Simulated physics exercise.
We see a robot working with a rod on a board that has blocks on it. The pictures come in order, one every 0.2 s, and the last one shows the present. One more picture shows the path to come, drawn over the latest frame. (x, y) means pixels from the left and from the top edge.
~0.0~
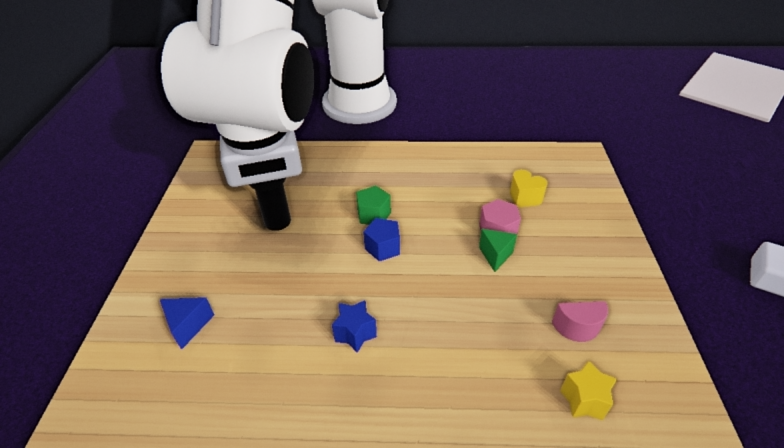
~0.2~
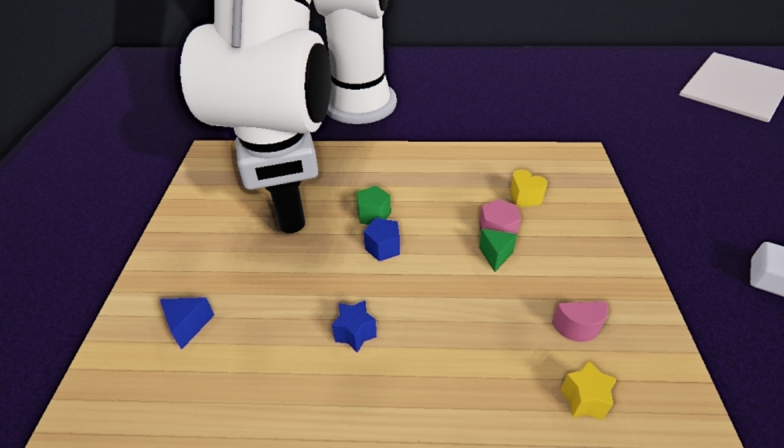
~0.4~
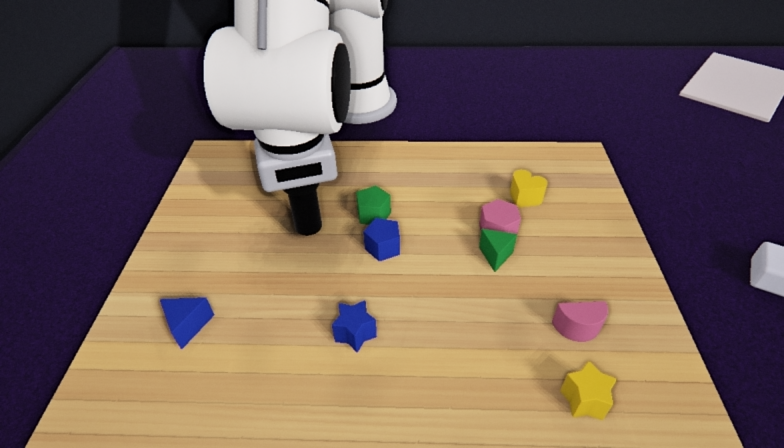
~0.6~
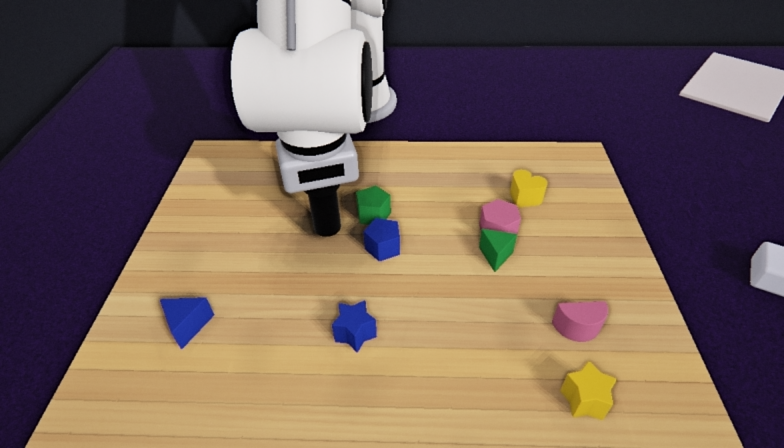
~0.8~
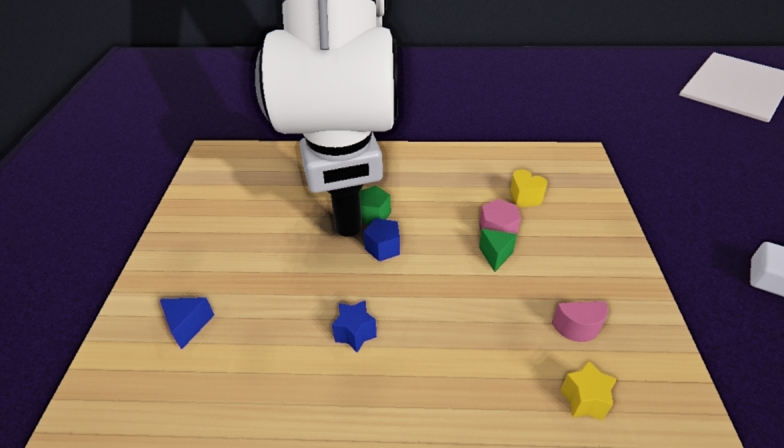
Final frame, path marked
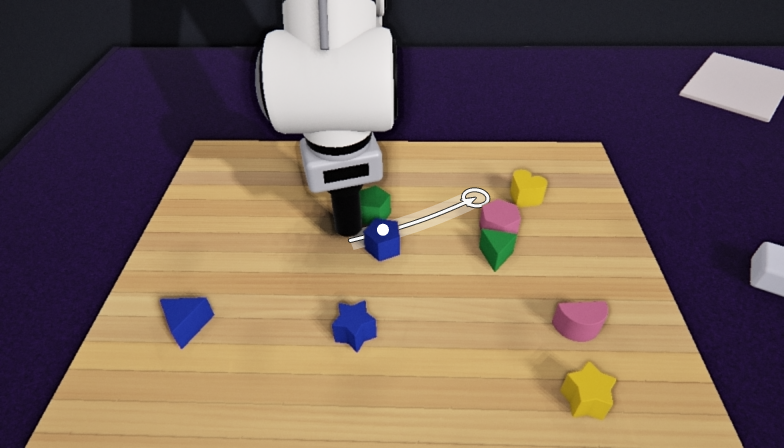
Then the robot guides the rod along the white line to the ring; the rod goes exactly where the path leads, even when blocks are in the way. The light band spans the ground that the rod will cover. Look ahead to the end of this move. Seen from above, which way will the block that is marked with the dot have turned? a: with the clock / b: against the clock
Letter a.
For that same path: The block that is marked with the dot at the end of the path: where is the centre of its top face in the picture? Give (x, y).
Put as a pixel place, it's (401, 231).
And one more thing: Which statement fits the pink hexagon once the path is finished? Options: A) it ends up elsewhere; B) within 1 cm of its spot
I'll go with B - within 1 cm of its spot.
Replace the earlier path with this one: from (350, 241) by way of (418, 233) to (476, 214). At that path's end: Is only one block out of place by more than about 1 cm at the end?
Short answer: Yes.
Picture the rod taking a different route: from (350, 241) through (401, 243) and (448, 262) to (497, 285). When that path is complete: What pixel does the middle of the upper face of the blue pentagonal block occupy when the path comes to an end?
The blue pentagonal block ends near (532, 281).
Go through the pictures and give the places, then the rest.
In the first picture, rod tip (278, 222); block tops, green pentagonal block (372, 197); blue pentagonal block (383, 230); pink hexagon (501, 212).
In the second picture, rod (292, 224); blocks unchanged.
In the third picture, rod (309, 227); blocks unchanged.
In the fourth picture, rod (328, 228); blocks unchanged.
In the fifth picture, rod (349, 228); green pentagonal block (372, 197); blue pentagonal block (383, 230); pink hexagon (501, 212).
Path on the board, from (350, 241) by way of (396, 228) and (438, 214) to (476, 198); the dot is on the blue pentagonal block.
On the path given first. One third of the way, rod (397, 215); green pentagonal block (377, 195), turned 25° anticlockwise; blue pentagonal block (401, 231), turned 40° clockwise.
Two thirds of the way, rod (440, 201); green pentagonal block (377, 195), turned 25° anticlockwise; blue pentagonal block (401, 231), turned 40° clockwise.
At the end, rod (477, 185); green pentagonal block (377, 195), turned 25° anticlockwise; blue pentagonal block (401, 231), turned 40° clockwise; pink hexagon in place.
